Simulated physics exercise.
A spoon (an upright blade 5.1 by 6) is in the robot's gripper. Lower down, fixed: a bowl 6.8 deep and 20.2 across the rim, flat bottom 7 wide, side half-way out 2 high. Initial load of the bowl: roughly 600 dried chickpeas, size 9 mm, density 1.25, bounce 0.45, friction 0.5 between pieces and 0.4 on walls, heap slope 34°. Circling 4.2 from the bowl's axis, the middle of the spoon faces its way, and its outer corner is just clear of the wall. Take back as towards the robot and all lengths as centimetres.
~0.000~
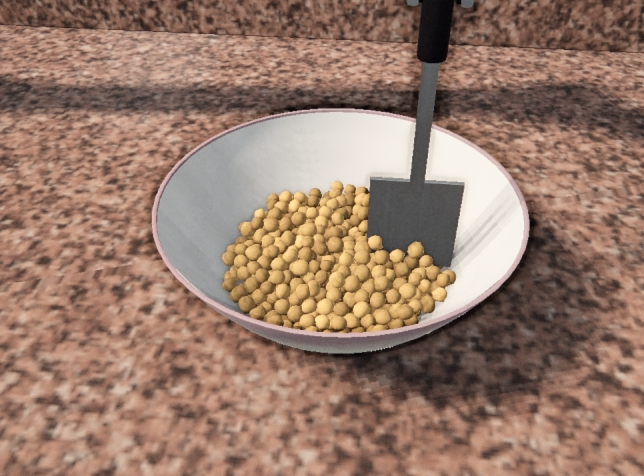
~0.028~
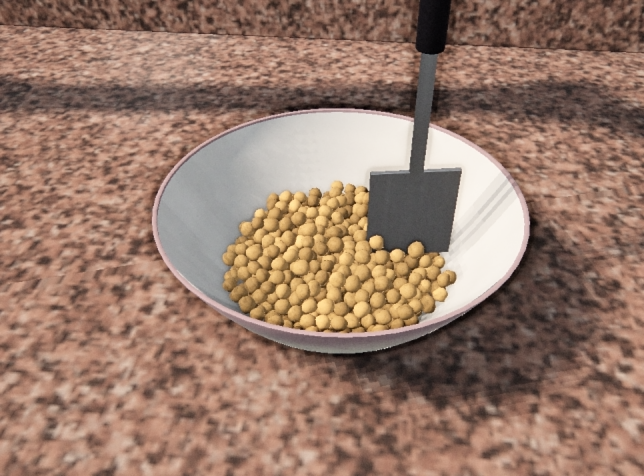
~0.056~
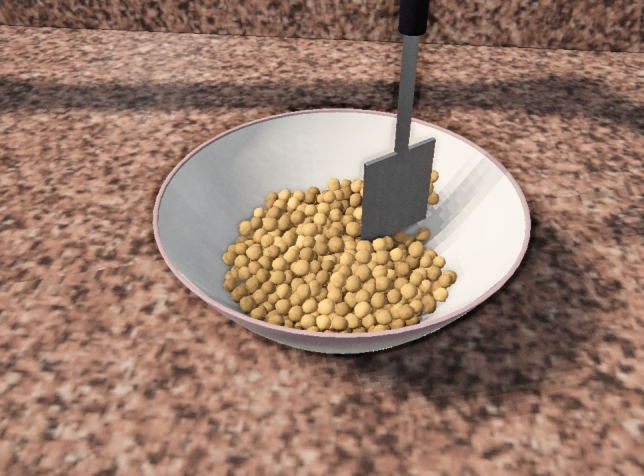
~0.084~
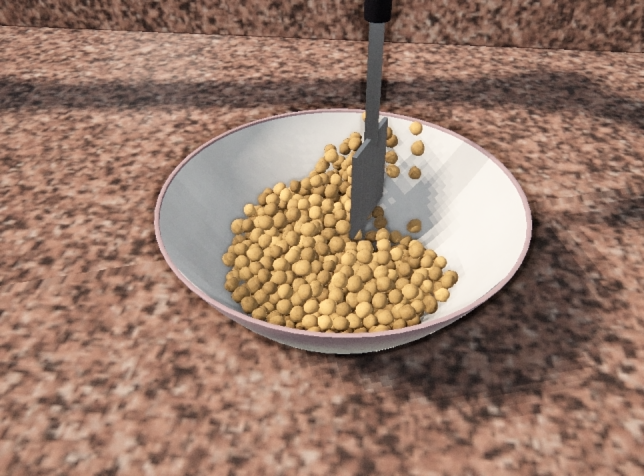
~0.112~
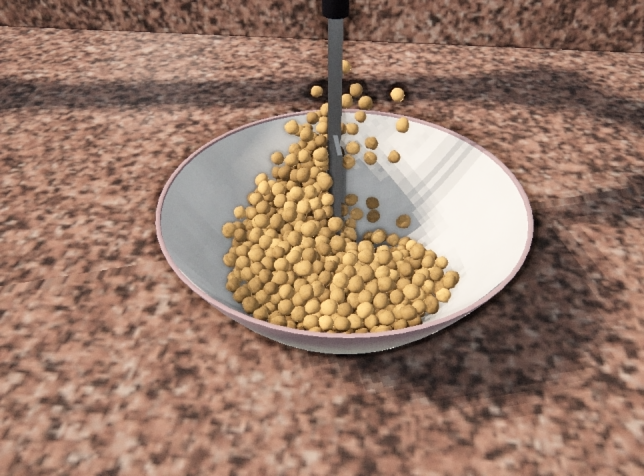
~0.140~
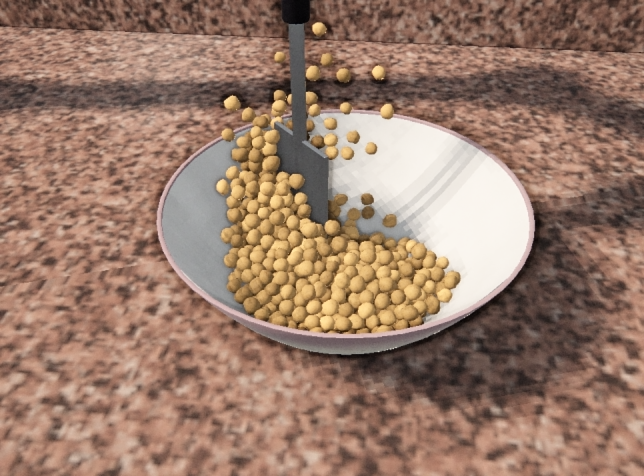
On a speckled reddish-brown stone countertop, a flat grey spatula with a black handle stands at the right side of a white bowl of dried chickpeas. It sweeps leftward around the back of the bowl, turning as it goes, pushing chickpeas up the far left side while several fly above the rim.
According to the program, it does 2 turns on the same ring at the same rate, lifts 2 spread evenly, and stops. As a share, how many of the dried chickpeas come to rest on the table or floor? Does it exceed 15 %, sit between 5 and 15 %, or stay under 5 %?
It exceeds 15 %.
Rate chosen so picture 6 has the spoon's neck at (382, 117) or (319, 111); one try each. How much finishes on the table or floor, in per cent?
Roughly 0 and 15 percent, in that order.
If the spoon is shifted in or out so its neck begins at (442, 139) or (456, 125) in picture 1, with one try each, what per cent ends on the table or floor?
Around 5 per cent on the first try, around 0 per cent on the second.
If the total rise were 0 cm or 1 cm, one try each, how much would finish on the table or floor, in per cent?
Some 40 and some 30 per cent.
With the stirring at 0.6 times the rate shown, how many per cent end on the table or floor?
That gives about 0 percent.
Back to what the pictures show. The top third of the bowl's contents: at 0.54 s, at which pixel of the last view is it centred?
Around (347, 257).
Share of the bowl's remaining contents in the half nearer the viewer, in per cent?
Close to 50 in a hundred.
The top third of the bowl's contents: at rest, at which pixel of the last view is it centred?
Roughly pixel (344, 260).
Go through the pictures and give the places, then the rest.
The first picture shows the spoon neck at (420, 157), 0° round; upper third of the load around (329, 250), from x 230 to 450, top at y 190; 601 in the bowl.
The second picture shows the spoon neck at (419, 147), 11° round; upper third of the load around (333, 248), from x 230 to 450, top at y 185.
The third picture shows the spoon neck at (403, 127), 40° round; upper third of the load around (338, 238), from x 230 to 450, top at y 175.
The fourth picture shows the spoon neck at (372, 113), 71° round; upper third of the load around (330, 219), from x 230 to 450, top at y 115.
The fifth picture shows the spoon neck at (335, 109), 103° round; upper third of the load around (311, 206), from x 230 to 450, top at y 65; 598 in the bowl, 3 in flight or on the tool.
The sixth picture shows the spoon neck at (299, 115), 134° round; upper third of the load around (283, 204), from x 225 to 455, top at y 30; 594 in the bowl, 7 in flight or on the tool.
After 0.34 s, 359° round, highest piece 11 above the table; 498 in the bowl, 45 on the table or floor, 58 in flight or on the tool.
After 0.54 s, 225° round, highest piece 7 above the table; 474 in the bowl, 125 on the table or floor, 2 in flight or on the tool.
After 0.85 s, 0° round, highest piece 5 above the table; 474 in the bowl, 127 on the table or floor.
After 1.55 s, 0° round, highest piece 5 above the table; 474 in the bowl, 127 on the table or floor.
In the end, 474 in the bowl, 127 on the table or floor. That is 21 % on the table or floor.
